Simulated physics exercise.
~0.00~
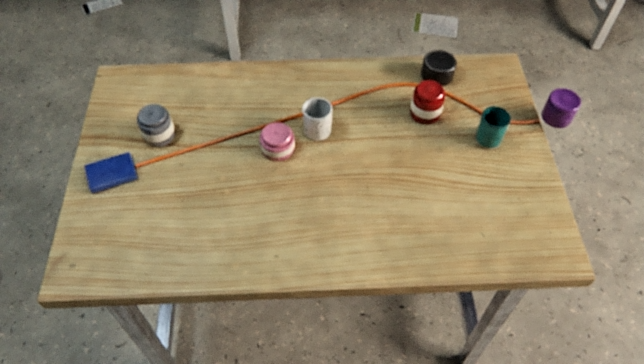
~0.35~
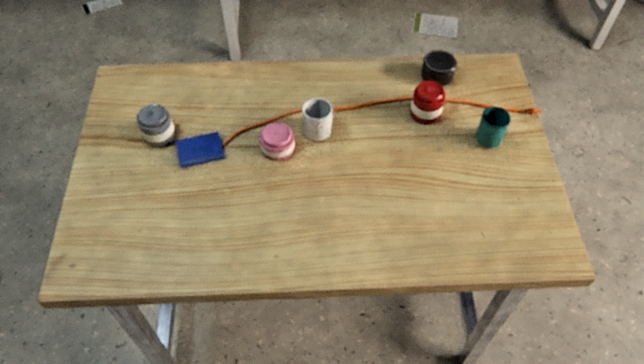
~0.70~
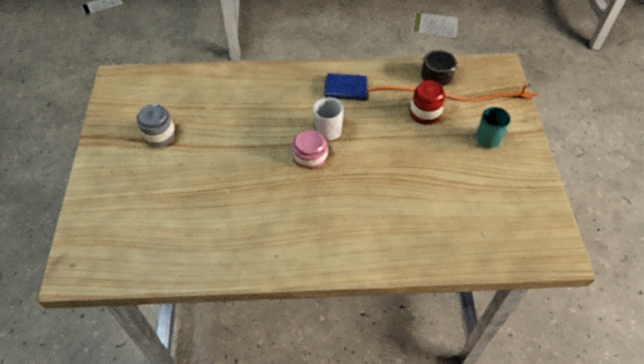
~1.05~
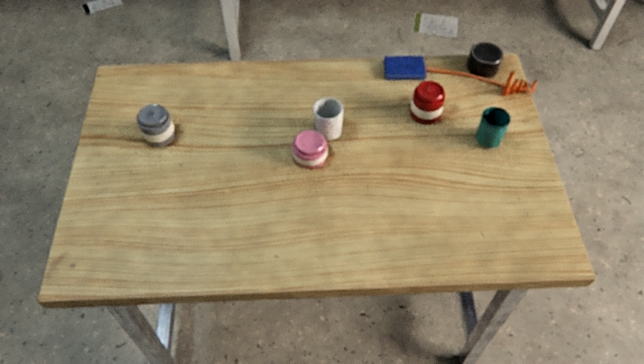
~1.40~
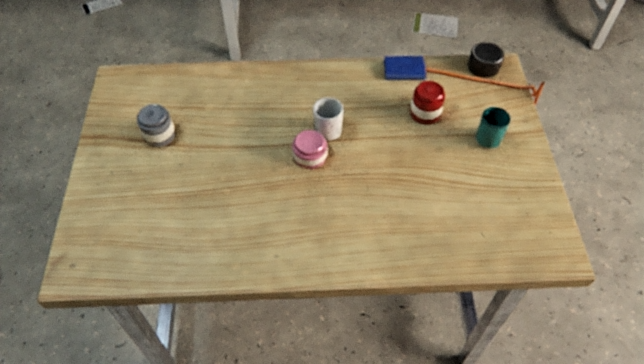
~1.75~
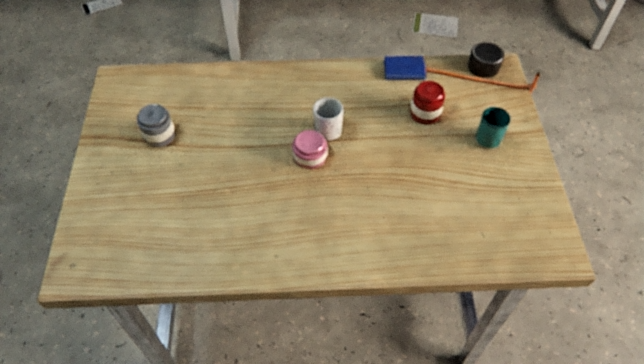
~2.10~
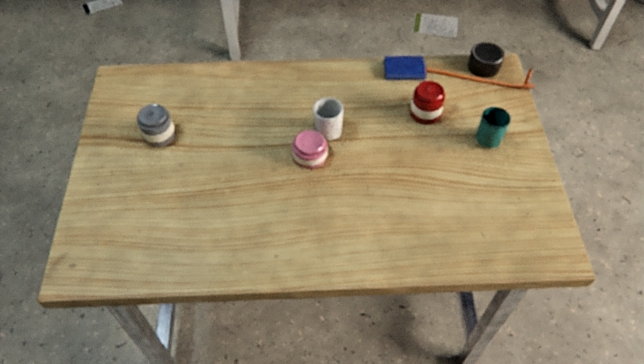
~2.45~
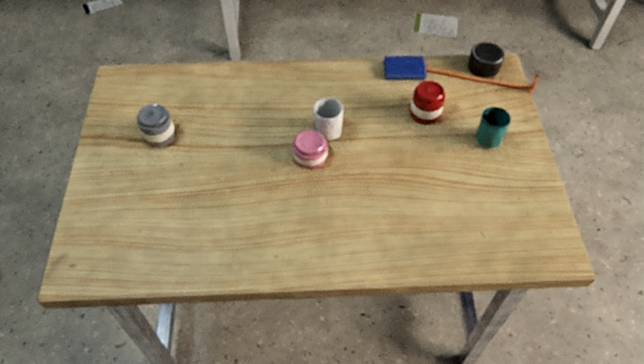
A wooden table held several jars and cups as a purple cup-like object dropped off the right edge, pulling a blue block by an orange cord. The block slid right, shifting the pink jar, white mug and black tub, and stopped near the back edge.
